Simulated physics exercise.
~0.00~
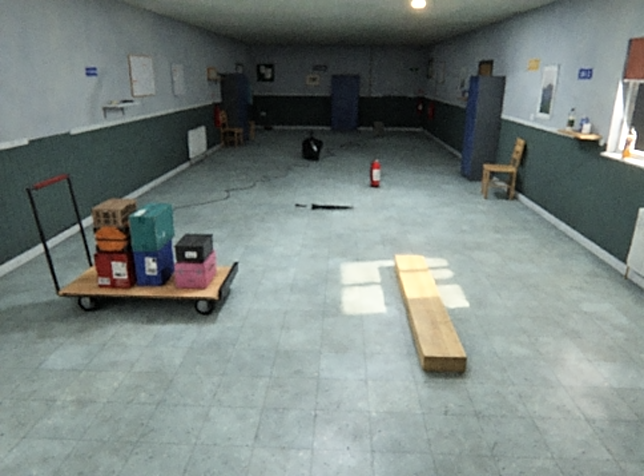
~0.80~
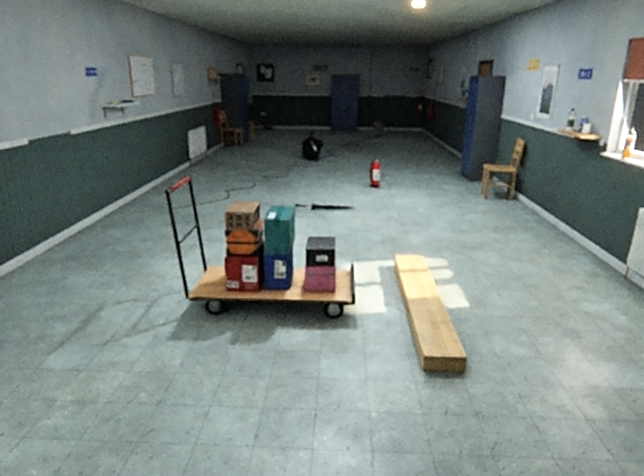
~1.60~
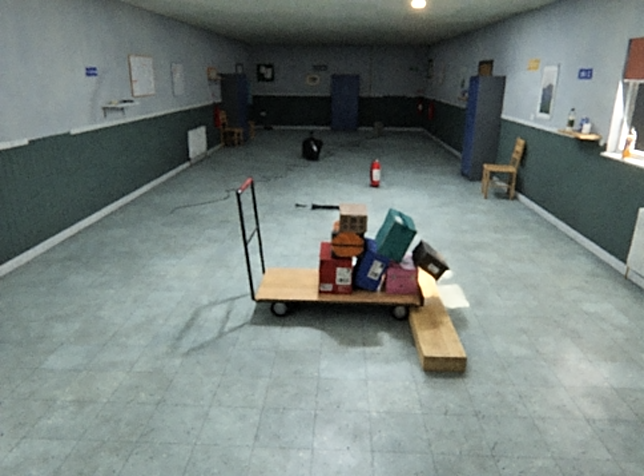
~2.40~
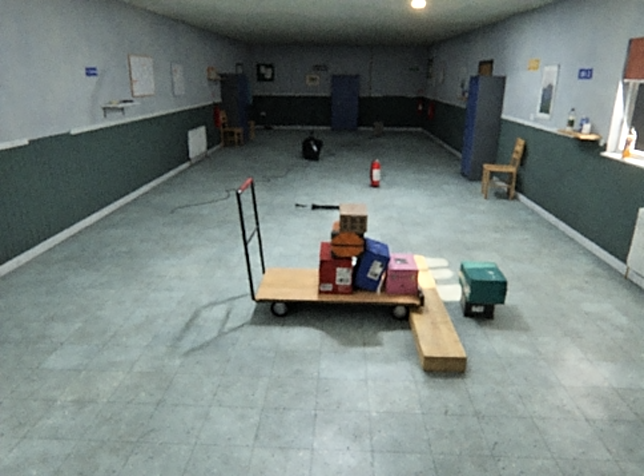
Loaded flat cart rolling right and stopping against a wooden beam, teal and black boxes toppling off beyond it, others staying aboard.
